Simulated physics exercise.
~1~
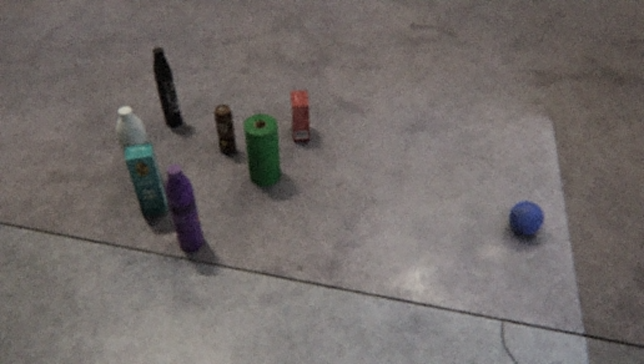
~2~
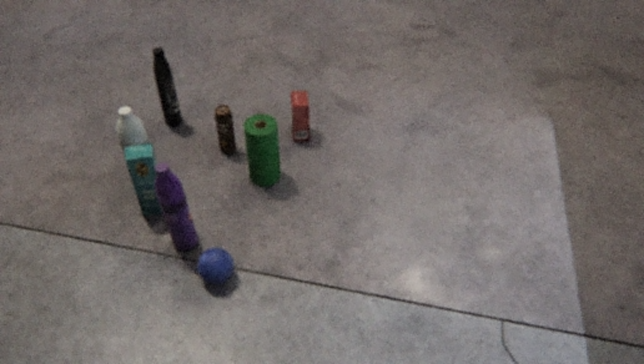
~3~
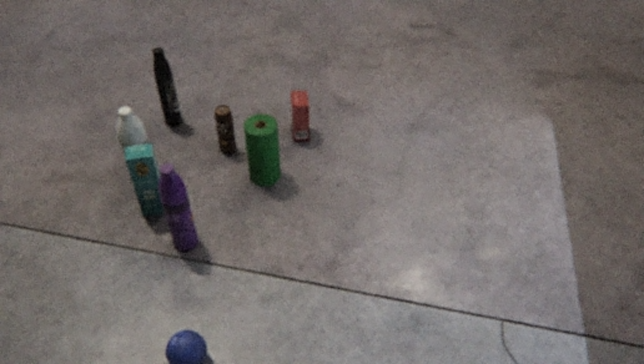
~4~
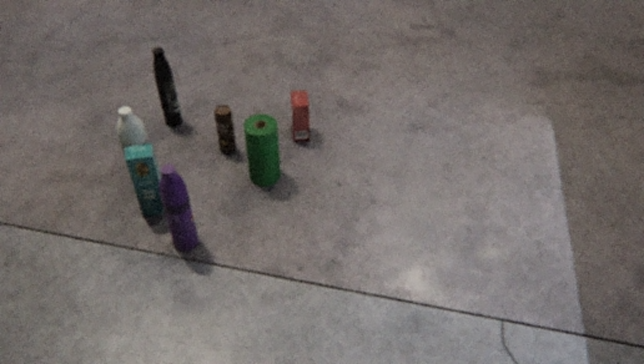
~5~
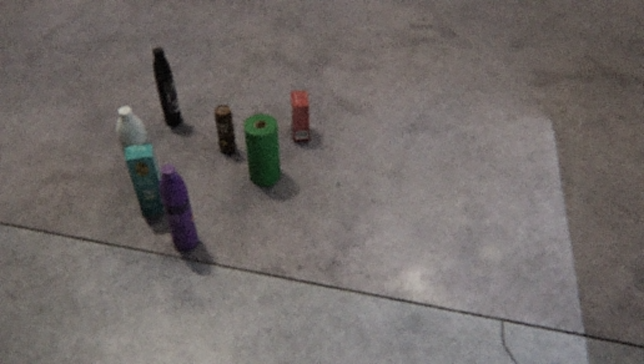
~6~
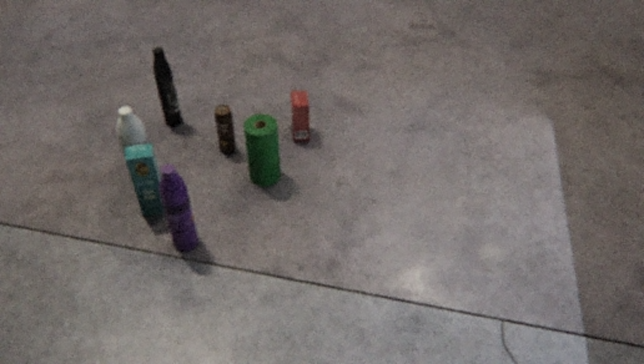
A green roll stands among a loose group of upright items on a grey concrete floor, seen from above at a slant. A red carton is to its right, a small brown can and a tall black bottle to its left, and a white bottle, a turquoise carton and a purple bottle farther left. A blue ball comes in from the right and rolls left to the foot of the purple bottle, which tilts and shifts slightly left. The ball heads off down and out of view at the bottom. The purple bottle settles upright, and everything is left standing.
